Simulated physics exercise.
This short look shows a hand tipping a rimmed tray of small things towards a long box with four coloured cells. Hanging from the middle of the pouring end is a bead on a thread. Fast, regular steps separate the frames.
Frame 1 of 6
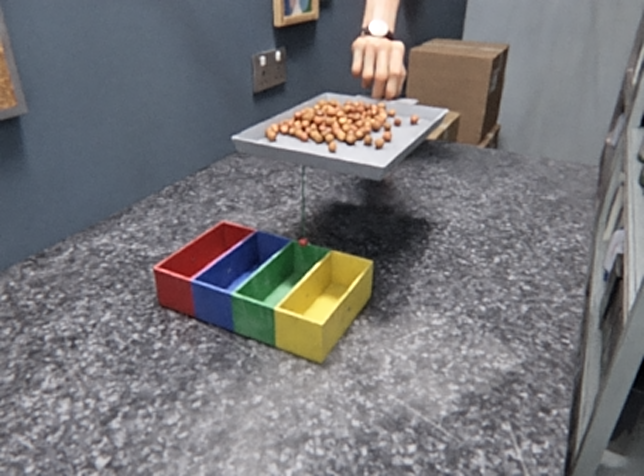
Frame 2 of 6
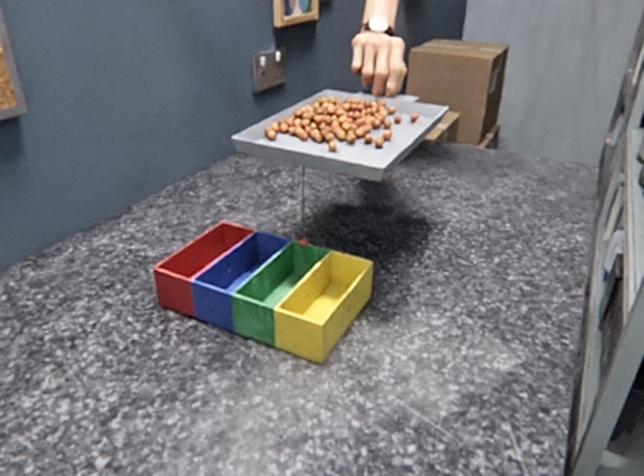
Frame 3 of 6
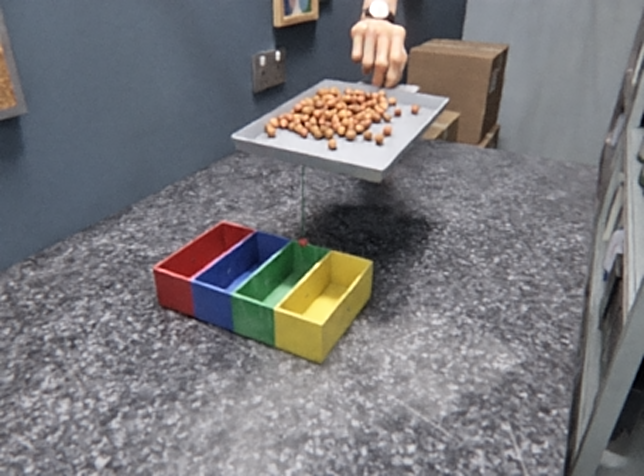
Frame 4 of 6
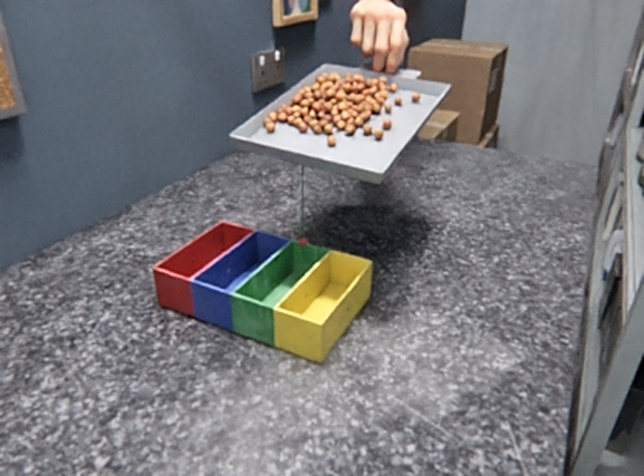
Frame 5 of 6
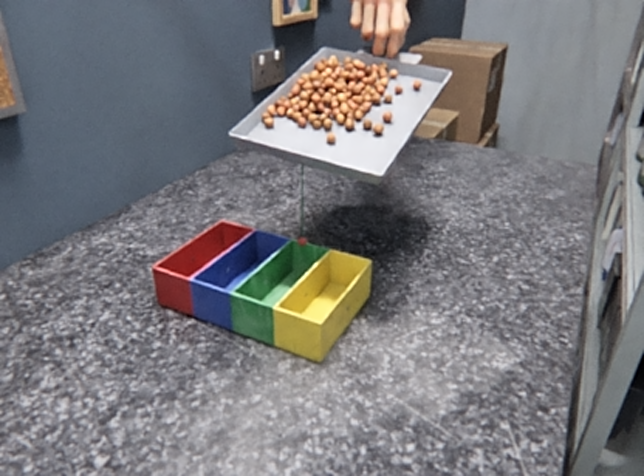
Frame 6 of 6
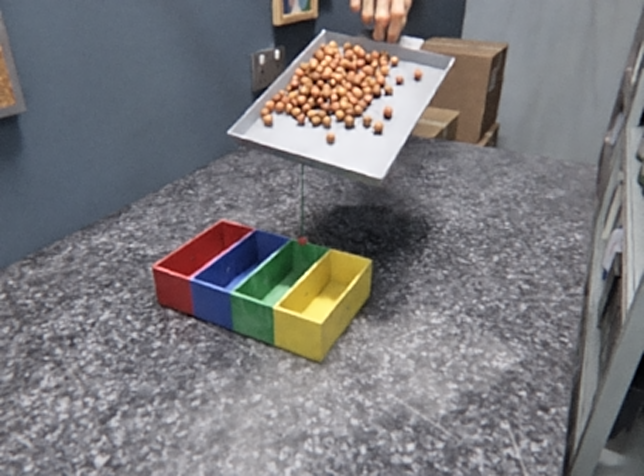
Hand raising the far end of a grey tray of hazelnuts, tilting it steadily above a red, blue, green and yellow box.
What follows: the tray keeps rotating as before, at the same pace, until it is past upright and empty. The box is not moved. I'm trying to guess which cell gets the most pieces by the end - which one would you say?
I would say the yellow one.
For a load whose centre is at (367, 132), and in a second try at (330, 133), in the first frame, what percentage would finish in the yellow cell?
First about 40, then 40 per cent.
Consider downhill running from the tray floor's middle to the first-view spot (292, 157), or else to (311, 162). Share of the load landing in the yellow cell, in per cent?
Roughly 10 percent, then 20 percent.
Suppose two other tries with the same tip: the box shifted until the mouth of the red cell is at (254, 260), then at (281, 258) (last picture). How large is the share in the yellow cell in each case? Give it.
You'd get near 20 per cent and afterwards near 0 per cent.
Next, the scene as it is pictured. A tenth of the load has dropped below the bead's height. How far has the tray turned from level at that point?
Around 70°, give or take.
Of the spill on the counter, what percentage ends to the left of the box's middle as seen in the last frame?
I make it about 10 percent or so.
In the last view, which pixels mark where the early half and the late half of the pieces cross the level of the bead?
The opening part goes through (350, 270); what follows goes through (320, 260).
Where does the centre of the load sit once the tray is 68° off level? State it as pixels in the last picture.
Roughly (335, 158).
Soon, tray tipped steeply; most on the tray; a stray few in the yellow cell; a stray few in the blue cell; about a quarter falling or outside the box.
A while on, tray tipped past a quarter turn; about a third on the tray; a small part in the yellow cell; a small part in the green cell; a stray few in the blue cell; a stray few in the red cell; about half falling or outside the box.
Towards the end, tray tipped past a quarter turn; about a third in the yellow cell; about a quarter in the green cell; a small part in the blue cell; a stray few in the red cell; about a third falling or outside the box.
Finally, tray tipped past a quarter turn; about a third in the yellow cell; about a quarter in the green cell; a small part in the blue cell; a stray few in the red cell; about a third outside the box.
